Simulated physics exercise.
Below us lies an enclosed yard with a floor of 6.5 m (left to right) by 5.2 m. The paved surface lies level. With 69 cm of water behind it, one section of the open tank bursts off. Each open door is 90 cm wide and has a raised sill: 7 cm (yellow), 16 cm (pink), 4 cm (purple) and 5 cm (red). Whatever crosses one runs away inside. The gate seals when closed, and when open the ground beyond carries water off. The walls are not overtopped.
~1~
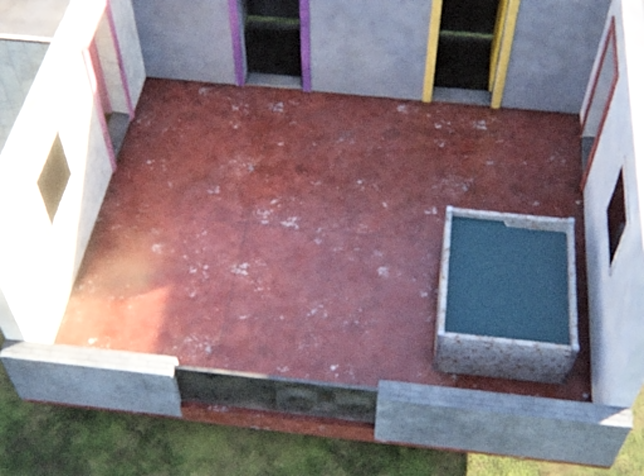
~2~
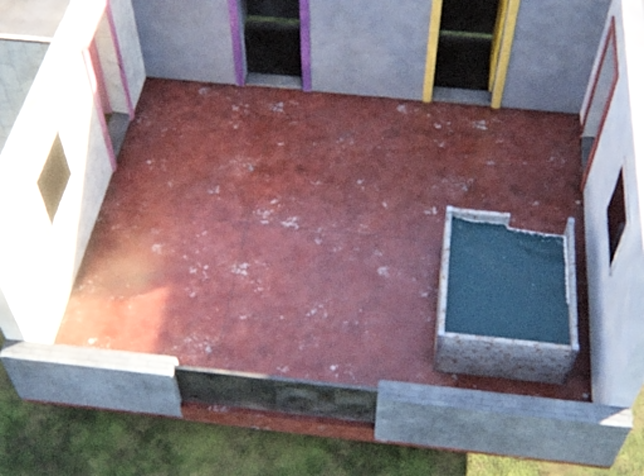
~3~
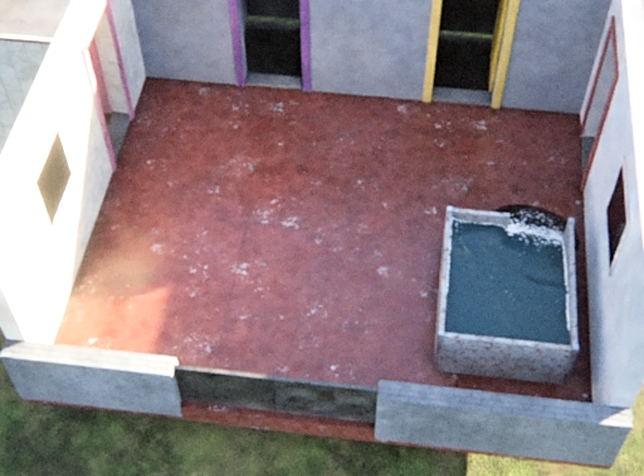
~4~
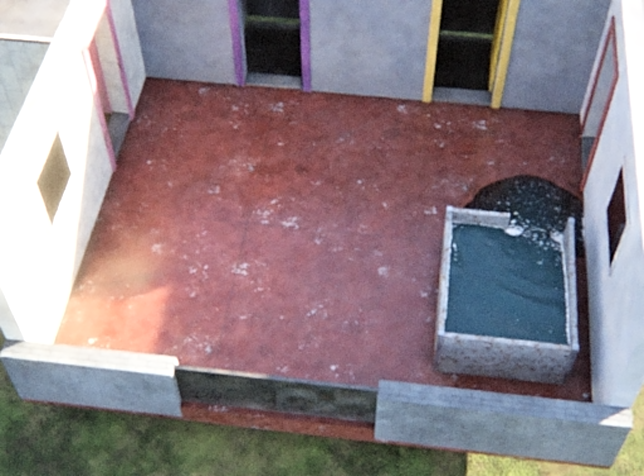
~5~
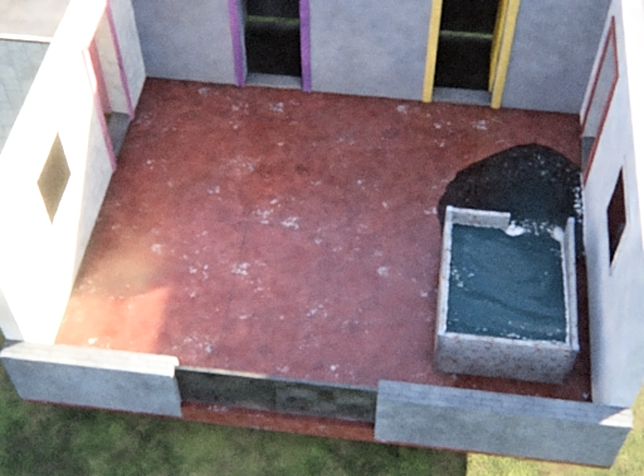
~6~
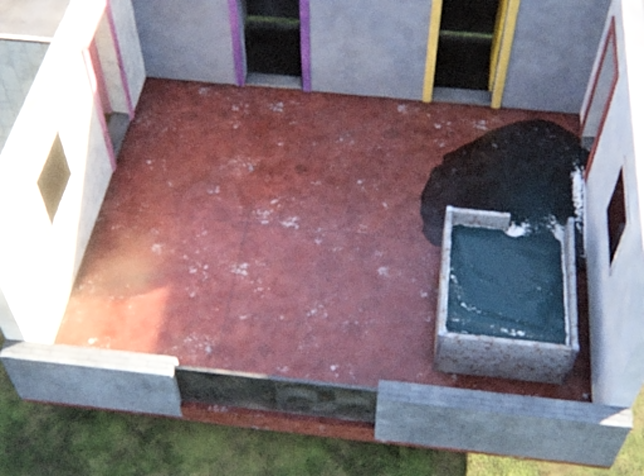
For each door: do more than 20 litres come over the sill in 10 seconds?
Door by door: At the yellow door it exceeds the limit; at the pink door it does not reach the limit; at the purple door it does not reach the limit; at the red door it passes the limit.
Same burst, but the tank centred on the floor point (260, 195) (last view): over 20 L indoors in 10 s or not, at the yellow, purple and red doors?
Against that limit: Yellow under, purple above, red over.
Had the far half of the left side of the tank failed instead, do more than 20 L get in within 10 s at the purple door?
Against that limit: Purple past it.
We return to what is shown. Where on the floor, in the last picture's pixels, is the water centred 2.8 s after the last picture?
At about (468, 211).
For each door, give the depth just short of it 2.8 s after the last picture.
Depths in cm: Yellow 13, pink 0, purple 5, red 13.
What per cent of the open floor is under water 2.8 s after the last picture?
About 40 per cent.
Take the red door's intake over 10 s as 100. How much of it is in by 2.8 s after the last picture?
About 45 per cent.
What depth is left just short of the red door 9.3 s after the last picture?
Some 7.0 cm.
Then, 0.7 s after the last picture water covers 20 % of the floor and is deepest (44 cm) near (564, 113); yellow door 14 cm at the sill, 6 L in, pink door not reached, purple door not reached, red door 13 cm at the sill, 10 L in.
Then, 1.5 s after the last picture water covers 20 % of the floor and is deepest (36 cm) near (577, 132); yellow door 17 cm at the sill, 47 L in, pink door not reached, purple door not reached, red door 11 cm at the sill, 31 L in.
Then, 2.8 s after the last picture water covers 40 % of the floor and is deepest (23 cm) near (578, 141); yellow door 13 cm at the sill, 90 L in, pink door not reached, purple door 5 cm at the sill, 0 L in, red door 13 cm at the sill, 79 L in.
Then, 5.3 s after the last picture water covers 65 % of the floor and is deepest (14 cm) near (578, 141); yellow door 9 cm at the sill, 121 L in, pink door 12 cm at the sill, 0 L in, purple door 4 cm at the sill, 2 L in, red door 11 cm at the sill, 144 L in.
Then, 9.3 s after the last picture water covers 85 % of the floor and is deepest (10 cm) near (43, 373); yellow door 5 cm at the sill, 127 L in, pink door 7 cm at the sill, 0 L in, purple door 3 cm at the sill, 2 L in, red door 7 cm at the sill, 177 L in.
